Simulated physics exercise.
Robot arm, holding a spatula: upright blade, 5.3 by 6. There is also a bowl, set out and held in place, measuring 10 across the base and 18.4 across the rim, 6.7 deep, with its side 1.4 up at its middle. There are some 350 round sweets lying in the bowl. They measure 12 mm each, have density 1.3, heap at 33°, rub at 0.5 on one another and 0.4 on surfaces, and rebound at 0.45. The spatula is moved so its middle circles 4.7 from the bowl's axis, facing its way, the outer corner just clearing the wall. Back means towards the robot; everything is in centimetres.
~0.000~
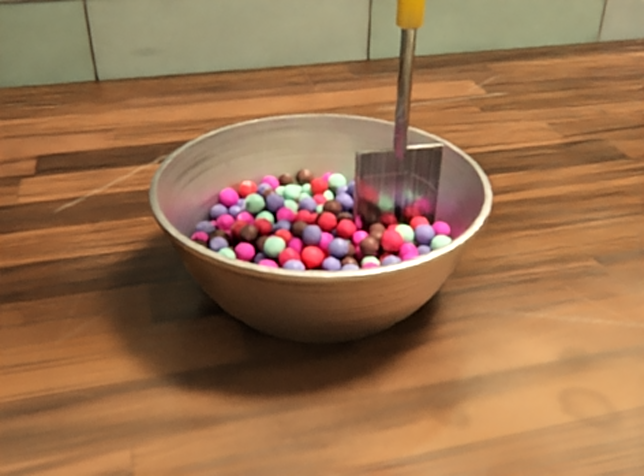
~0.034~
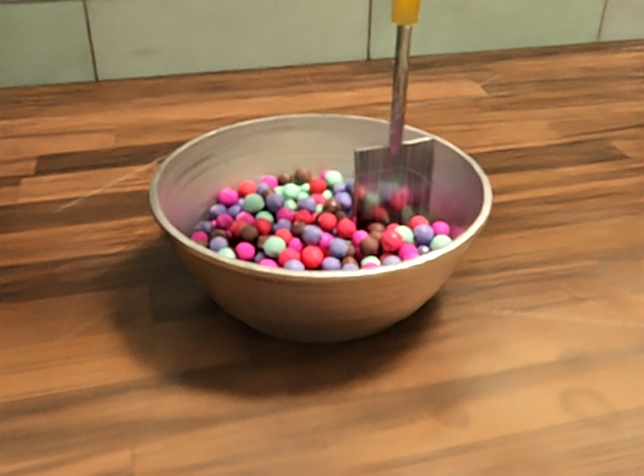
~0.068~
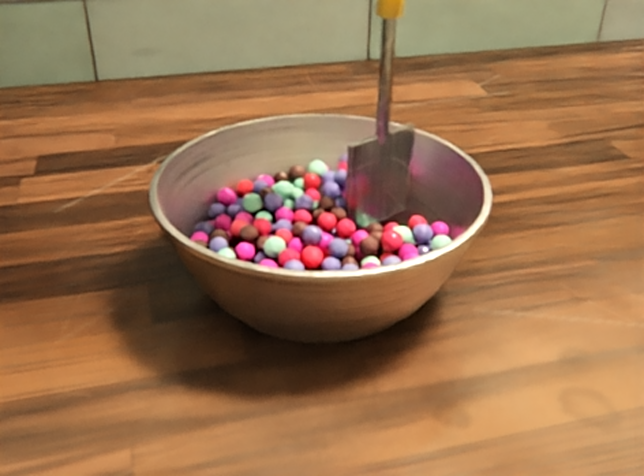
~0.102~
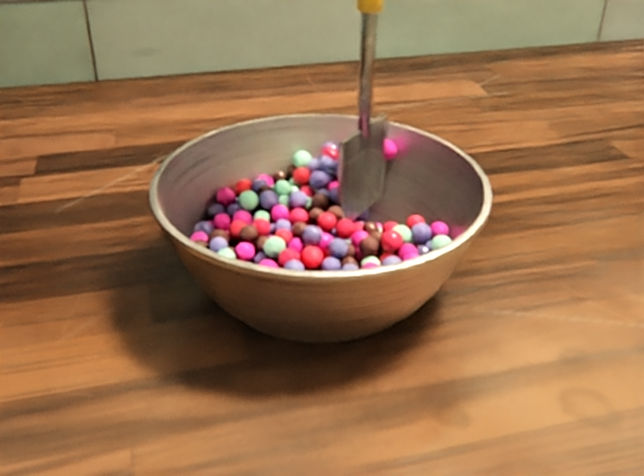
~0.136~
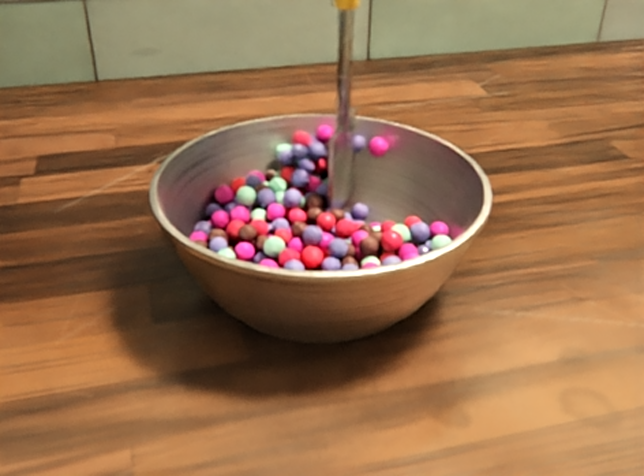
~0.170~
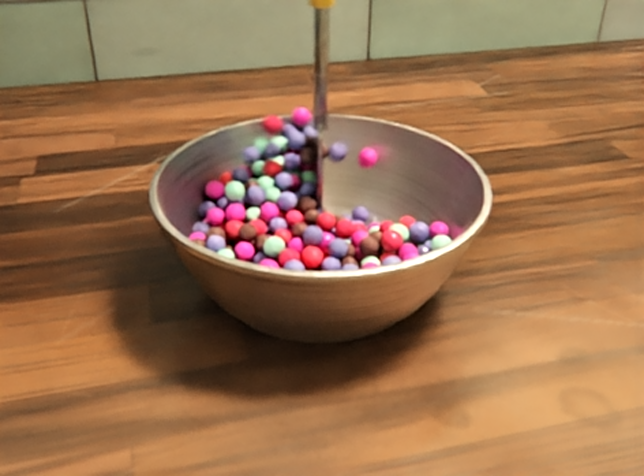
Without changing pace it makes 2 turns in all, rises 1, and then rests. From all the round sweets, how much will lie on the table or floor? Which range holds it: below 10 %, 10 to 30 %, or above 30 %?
The range 10 to 30 %.
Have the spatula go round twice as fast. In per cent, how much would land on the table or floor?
That would be some 45 percent.
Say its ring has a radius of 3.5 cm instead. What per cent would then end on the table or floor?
Roughly 10 percent, I'd expect.
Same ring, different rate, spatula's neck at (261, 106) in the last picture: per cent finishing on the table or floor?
I'd say near 40 per cent.
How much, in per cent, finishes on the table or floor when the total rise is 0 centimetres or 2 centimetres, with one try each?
Some 25 and 15 per cent.
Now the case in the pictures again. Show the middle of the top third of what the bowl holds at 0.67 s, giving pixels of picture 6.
About (413, 192) in the last picture.
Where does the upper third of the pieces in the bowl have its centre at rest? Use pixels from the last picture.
Centre, approx.: (364, 204).
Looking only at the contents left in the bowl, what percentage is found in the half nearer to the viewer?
40 %.
After 0.67 s, 329° round, highest piece 8 above the table; 312 in the bowl, 29 on the table or floor, 5 in flight or on the tool.
After 1.18 s, 223° round, highest piece 8 above the table; 285 in the bowl, 59 on the table or floor, 2 in flight or on the tool.
After 1.63 s, 0° round, highest piece 6 above the table; 272 in the bowl, 74 on the table or floor.
After 2.33 s, 0° round, highest piece 6 above the table; 272 in the bowl, 74 on the table or floor.
At rest, 272 in the bowl, 74 on the table or floor. That is 21 % on the table or floor.
